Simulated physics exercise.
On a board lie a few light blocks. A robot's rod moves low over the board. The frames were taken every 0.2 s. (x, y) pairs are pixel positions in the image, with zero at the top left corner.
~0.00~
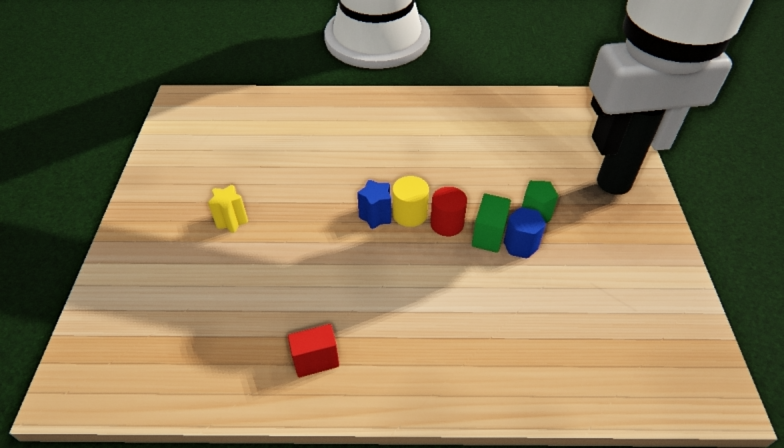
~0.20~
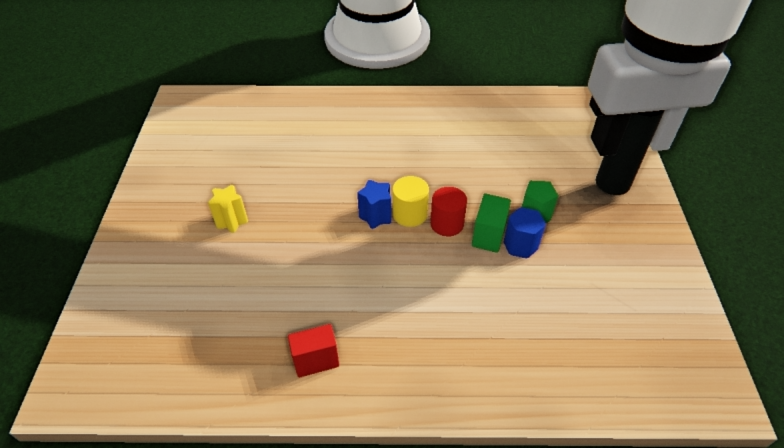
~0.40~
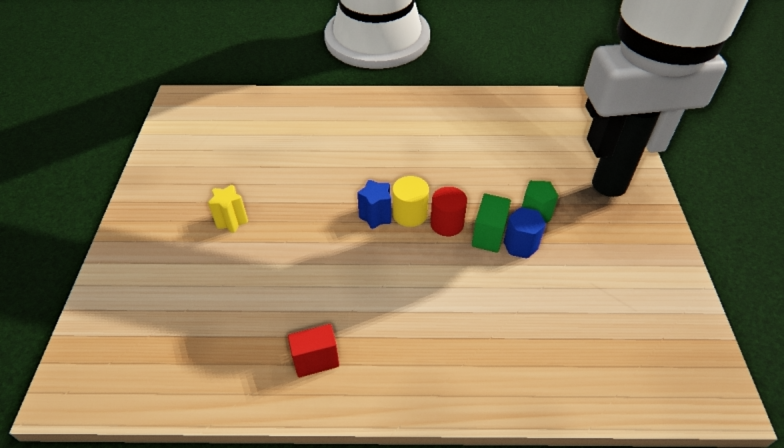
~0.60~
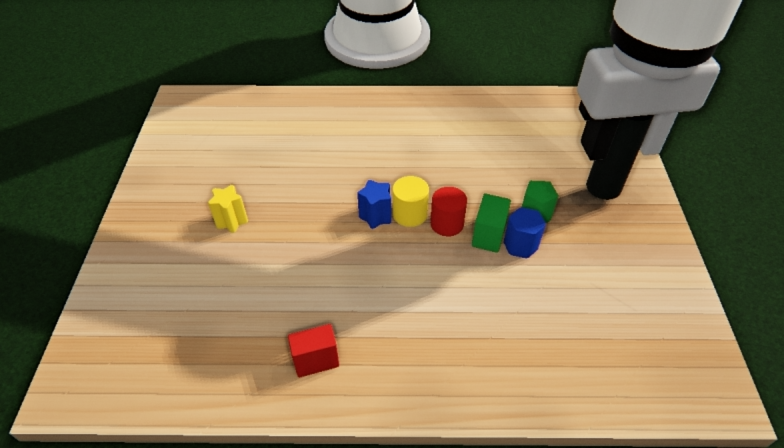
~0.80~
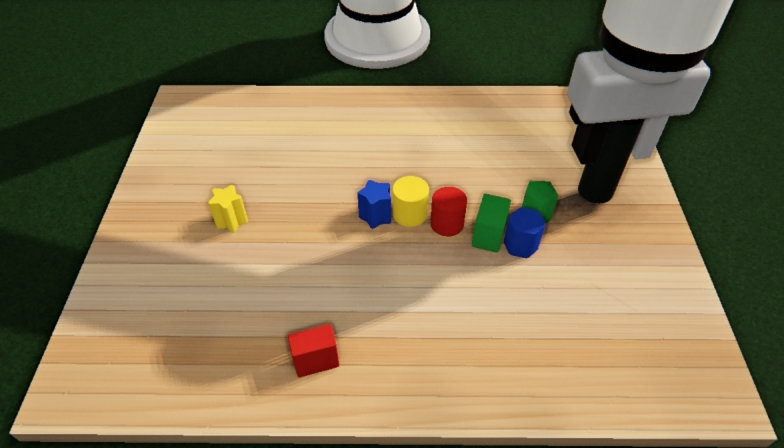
A robot arm at the right held its black rod low over a wooden board and slid it slightly left, toward a row of small coloured blocks, while none of the blocks moved.
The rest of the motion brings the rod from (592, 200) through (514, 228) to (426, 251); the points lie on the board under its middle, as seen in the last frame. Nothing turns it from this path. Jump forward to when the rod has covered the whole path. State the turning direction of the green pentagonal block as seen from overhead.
Viewed from the top, it goes clockwise.
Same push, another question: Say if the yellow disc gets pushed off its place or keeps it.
Put simply, it goes somewhere else.
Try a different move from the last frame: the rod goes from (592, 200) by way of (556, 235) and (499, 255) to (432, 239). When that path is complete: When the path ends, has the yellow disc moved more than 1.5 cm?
Yes, I think so.
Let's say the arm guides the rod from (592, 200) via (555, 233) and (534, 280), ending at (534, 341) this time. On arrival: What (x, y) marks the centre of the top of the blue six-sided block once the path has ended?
Around pixel (506, 234).
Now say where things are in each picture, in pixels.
In the first frame, rod tip at (614, 183); block tops, blue star-shaped block at (375, 191); yellow disc at (411, 188); red disc at (450, 198); green rectangle at (494, 210); blue six-sided block at (527, 220); green pentagonal block at (542, 190).
In the second frame, rod at (613, 183); blocks unchanged.
In the third frame, rod at (609, 185); blocks unchanged.
In the fourth frame, rod at (604, 188); blocks unchanged.
In the fifth frame, rod at (595, 191); blue star-shaped block at (375, 191); yellow disc at (411, 188); red disc at (450, 198); green rectangle at (494, 210); blue six-sided block at (527, 220); green pentagonal block at (542, 190).
What follows on the original path. One third of the way, rod at (543, 210); green rectangle at (488, 212); green pentagonal block at (515, 195), turned 20° clockwise.
Two thirds of the way, rod at (485, 229); yellow disc at (406, 186); red disc at (434, 204); green rectangle at (462, 226), turned 50° anticlockwise; blue six-sided block at (509, 238), turned 80° anticlockwise; green pentagonal block at (464, 192), turned 75° clockwise.
At the end, rod at (426, 243); blue star-shaped block at (370, 190), turned 20° anticlockwise; yellow disc at (398, 177); red disc at (410, 201); green rectangle at (415, 252), turned 95° anticlockwise; blue six-sided block at (509, 238), turned 80° anticlockwise; green pentagonal block at (461, 192), turned 85° clockwise.
